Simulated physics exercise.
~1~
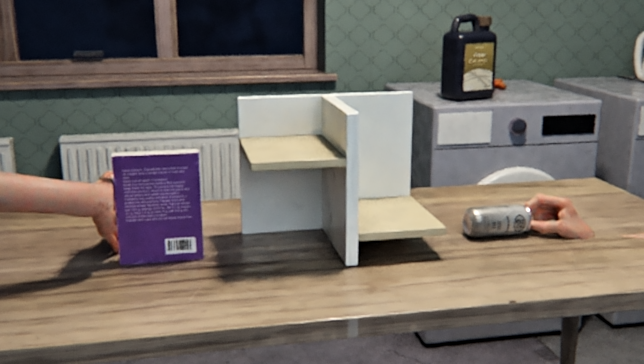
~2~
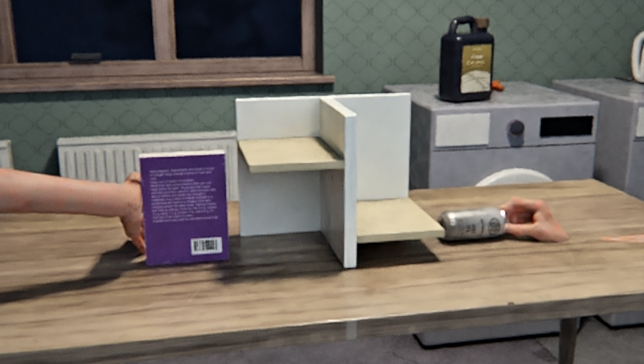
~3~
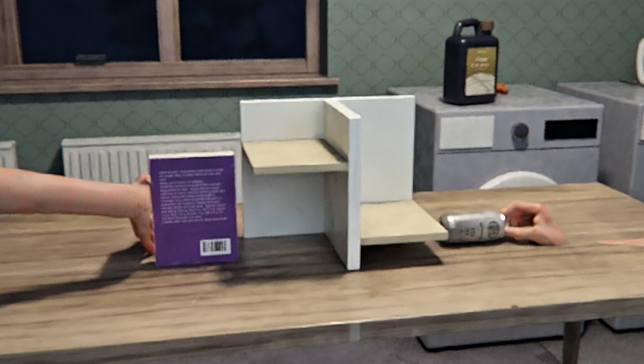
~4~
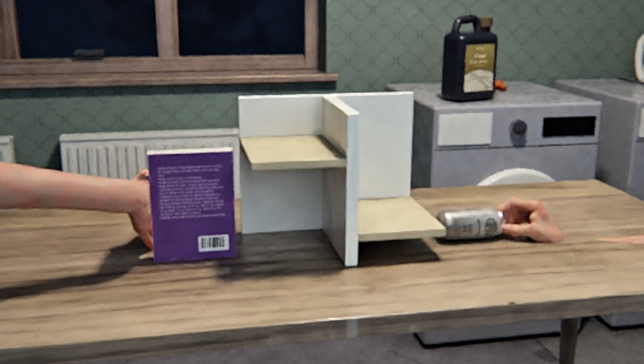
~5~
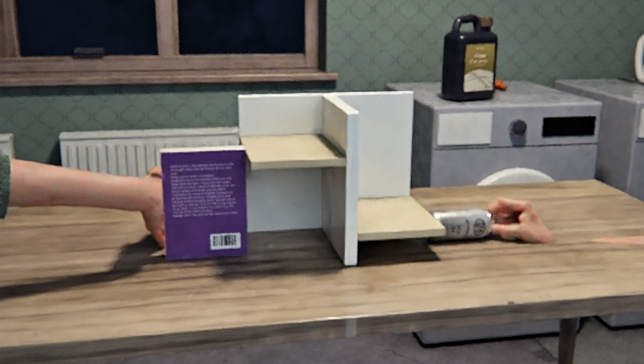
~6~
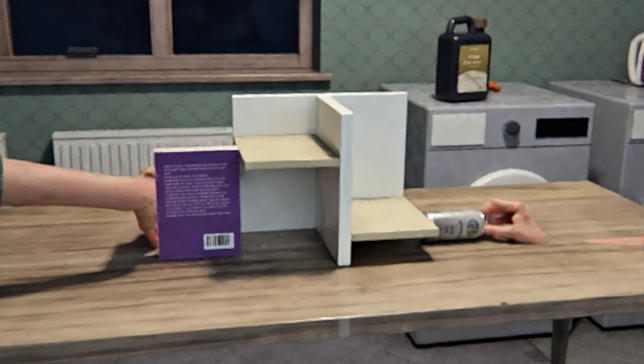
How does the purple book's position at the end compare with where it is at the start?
At the end the purple book is a little farther right, up against the left side of the rack, whereas at the start there is a gap between them.
